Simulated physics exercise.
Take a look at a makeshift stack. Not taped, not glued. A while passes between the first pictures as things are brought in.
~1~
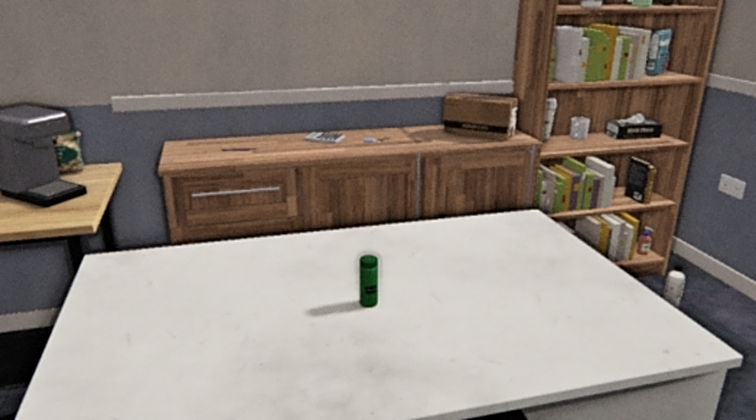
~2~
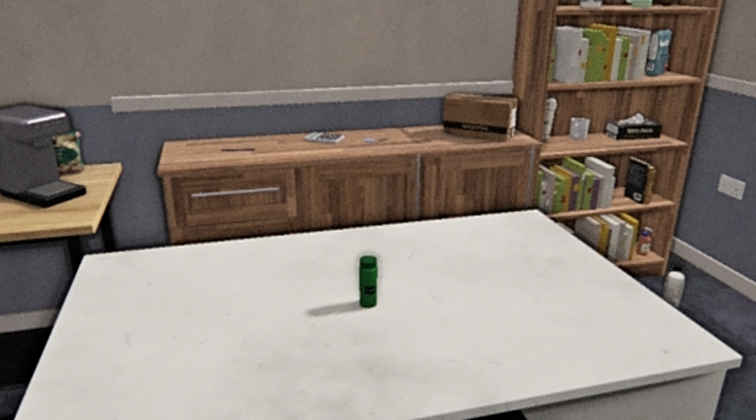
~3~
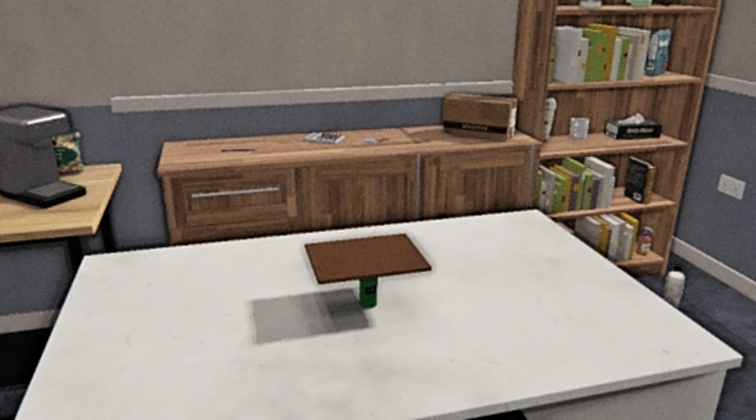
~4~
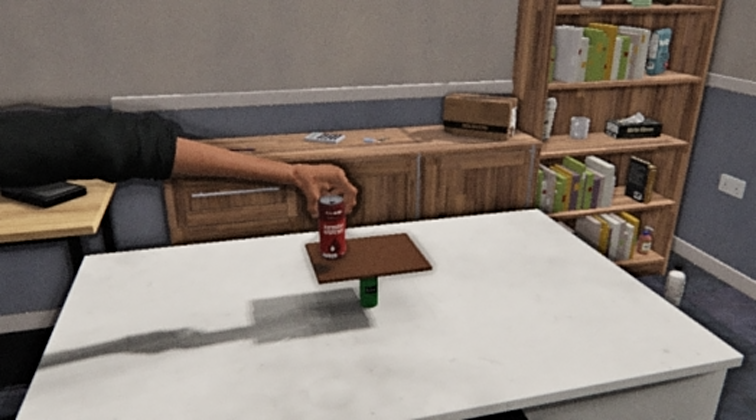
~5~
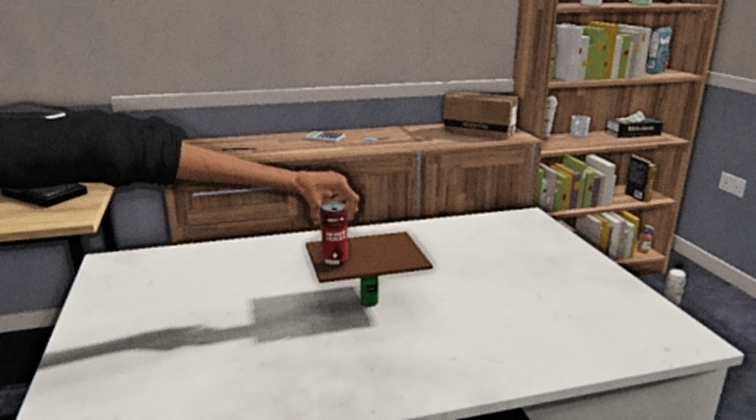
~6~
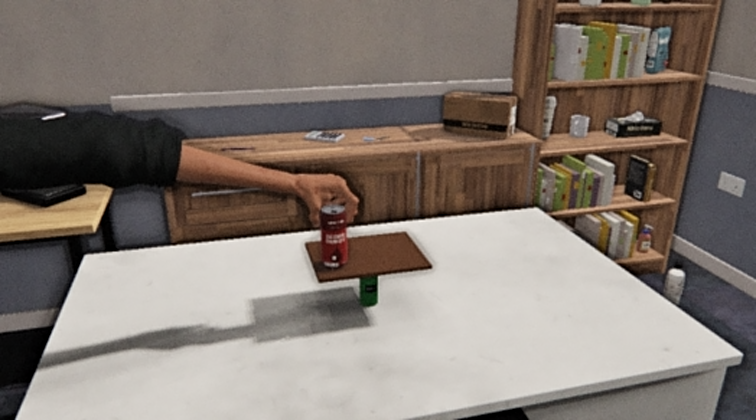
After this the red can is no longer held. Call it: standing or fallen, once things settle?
Fallen.
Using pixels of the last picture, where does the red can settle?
It ends up close to (292, 317).
Then, 0.30 s on from there, red can now fallen; brown lid turned 47° from how it was put.
Then, 0.40 s on from there, brown lid turned 66° from how it was put.
Then, 0.80 s on from there, brown lid now fallen; green shaker turned 57° from how it was put.
Then, 0.90 s on from there, green shaker now fallen.
In the end, fallen, red can, green shaker and brown lid. At the end, from the last picture's camera, red can near (292, 317). The stack gives way.
